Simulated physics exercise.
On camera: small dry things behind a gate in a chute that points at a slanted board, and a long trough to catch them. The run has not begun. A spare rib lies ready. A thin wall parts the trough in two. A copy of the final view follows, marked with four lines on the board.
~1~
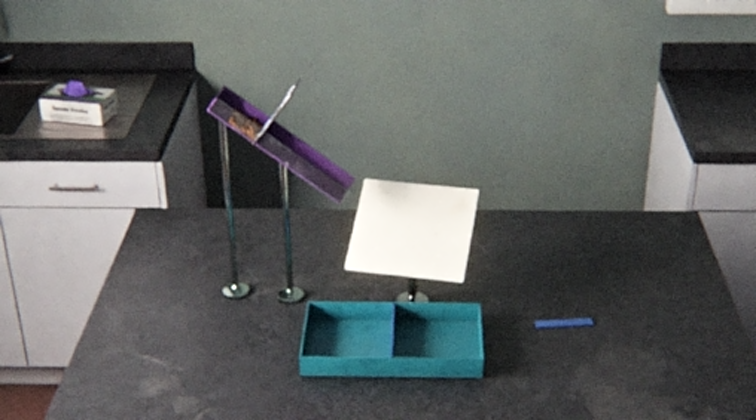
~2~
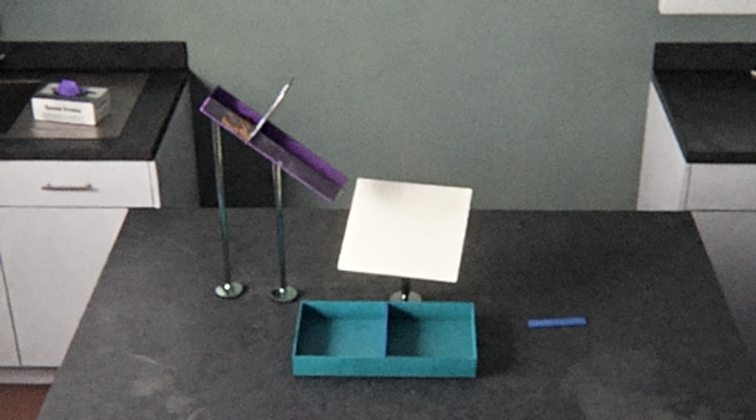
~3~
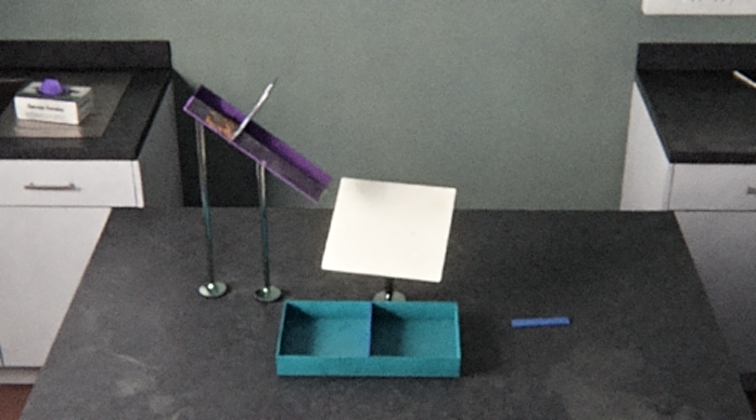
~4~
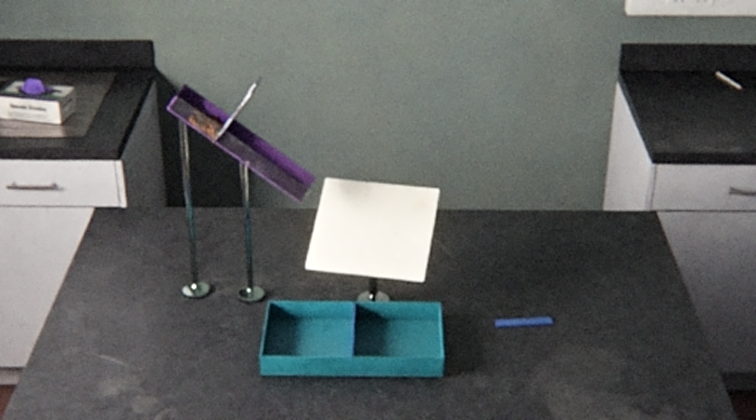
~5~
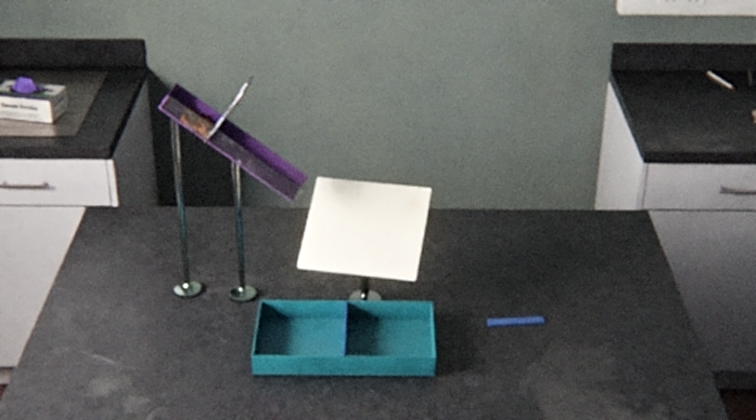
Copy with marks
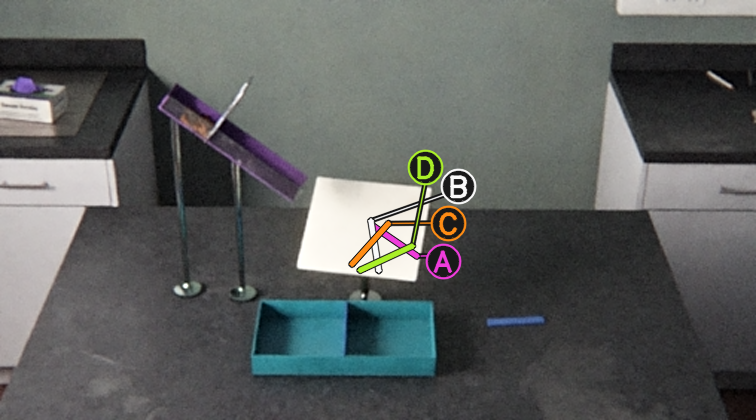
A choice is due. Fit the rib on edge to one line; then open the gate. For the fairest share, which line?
Use line D.
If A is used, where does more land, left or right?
Right.
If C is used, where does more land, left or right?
The left half.
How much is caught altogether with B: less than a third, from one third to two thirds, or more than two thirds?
More than two thirds.
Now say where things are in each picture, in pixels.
The first frame shows load behind the gate (247, 127), cereal balls; lip of the chute (343, 197), sloping fairly steeply.
The second frame shows middle of the board (406, 228), tilted fairly steeply; middle of its low edge (397, 274); of its high edge (415, 184).
The third frame shows front corners of the trough (277, 356) and (460, 358); front end of its middle wall (368, 357).
The fourth frame shows middle of the load (208, 125); lip (304, 196).
The fifth frame shows middle of the load (199, 124); lip (296, 196).
On the marked copy, line A from (372, 225) to (417, 256); line B from (370, 220) to (378, 270); line C from (388, 223) to (352, 264); line D from (412, 246) to (360, 270).
With A, of what is caught, about a tenth in the left half, the larger part in the right.
With B, of what is caught, about a tenth in the left half, the larger part in the right.
With C, of what is caught, the larger part in the left half, roughly a quarter in the right.
With D, of what is caught, roughly half in the left half, roughly half in the right.
